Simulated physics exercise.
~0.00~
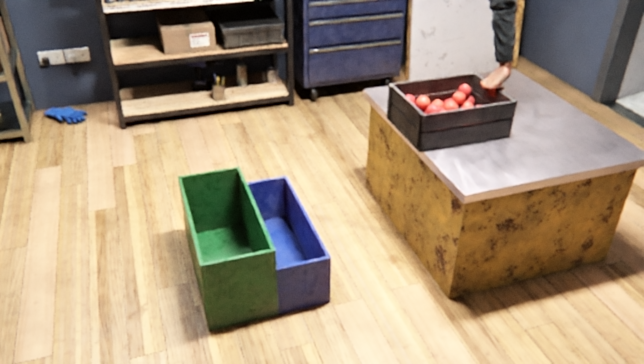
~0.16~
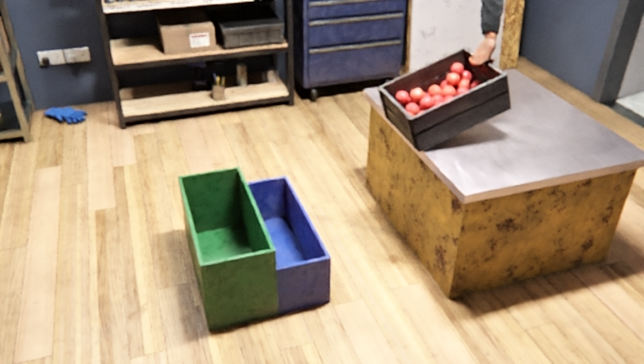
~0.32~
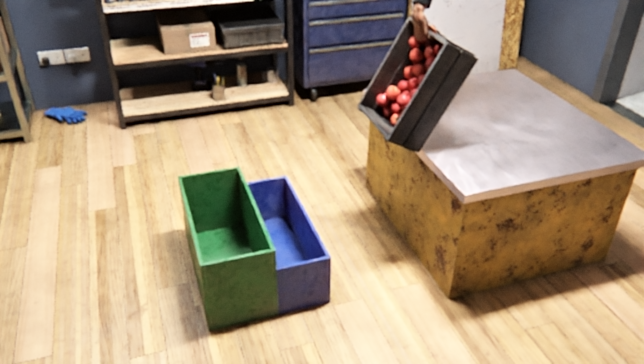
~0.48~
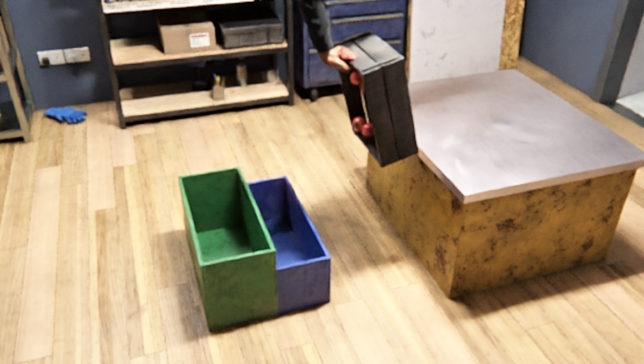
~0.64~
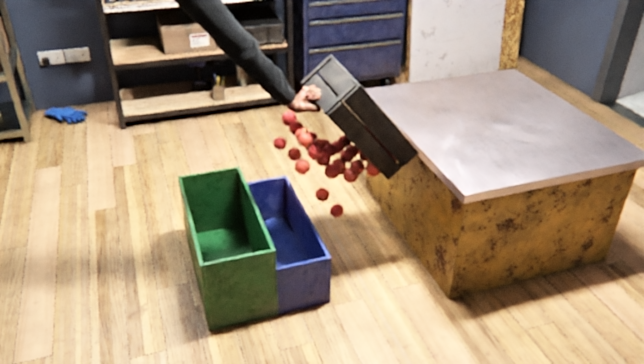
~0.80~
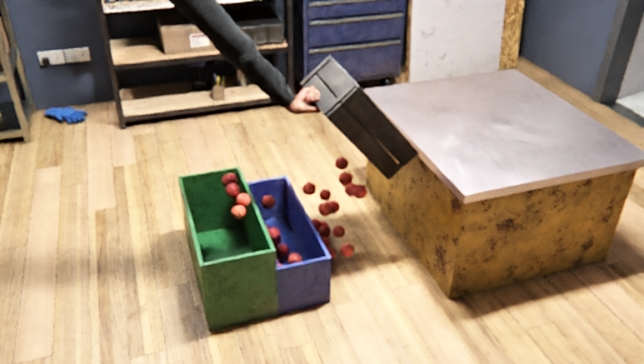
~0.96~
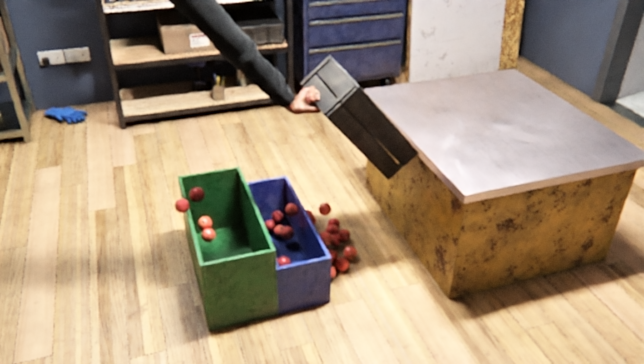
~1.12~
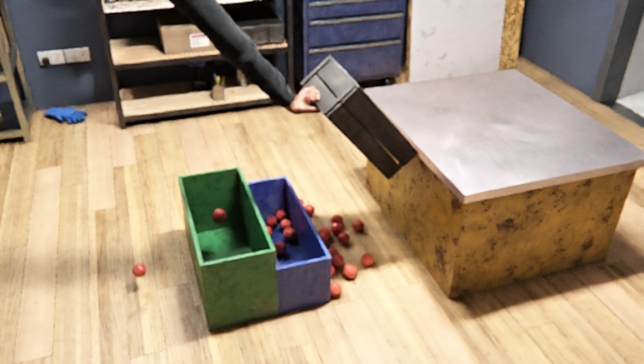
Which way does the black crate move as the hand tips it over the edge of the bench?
The black crate moves to the left, toward the blue box and the green bin.
In a workshop with a wooden floor, a hand tips a black crate of red balls over the edge of a bench, spilling them toward a blue box and a green bin; some land inside, but most end up on the floor beside the blue box.
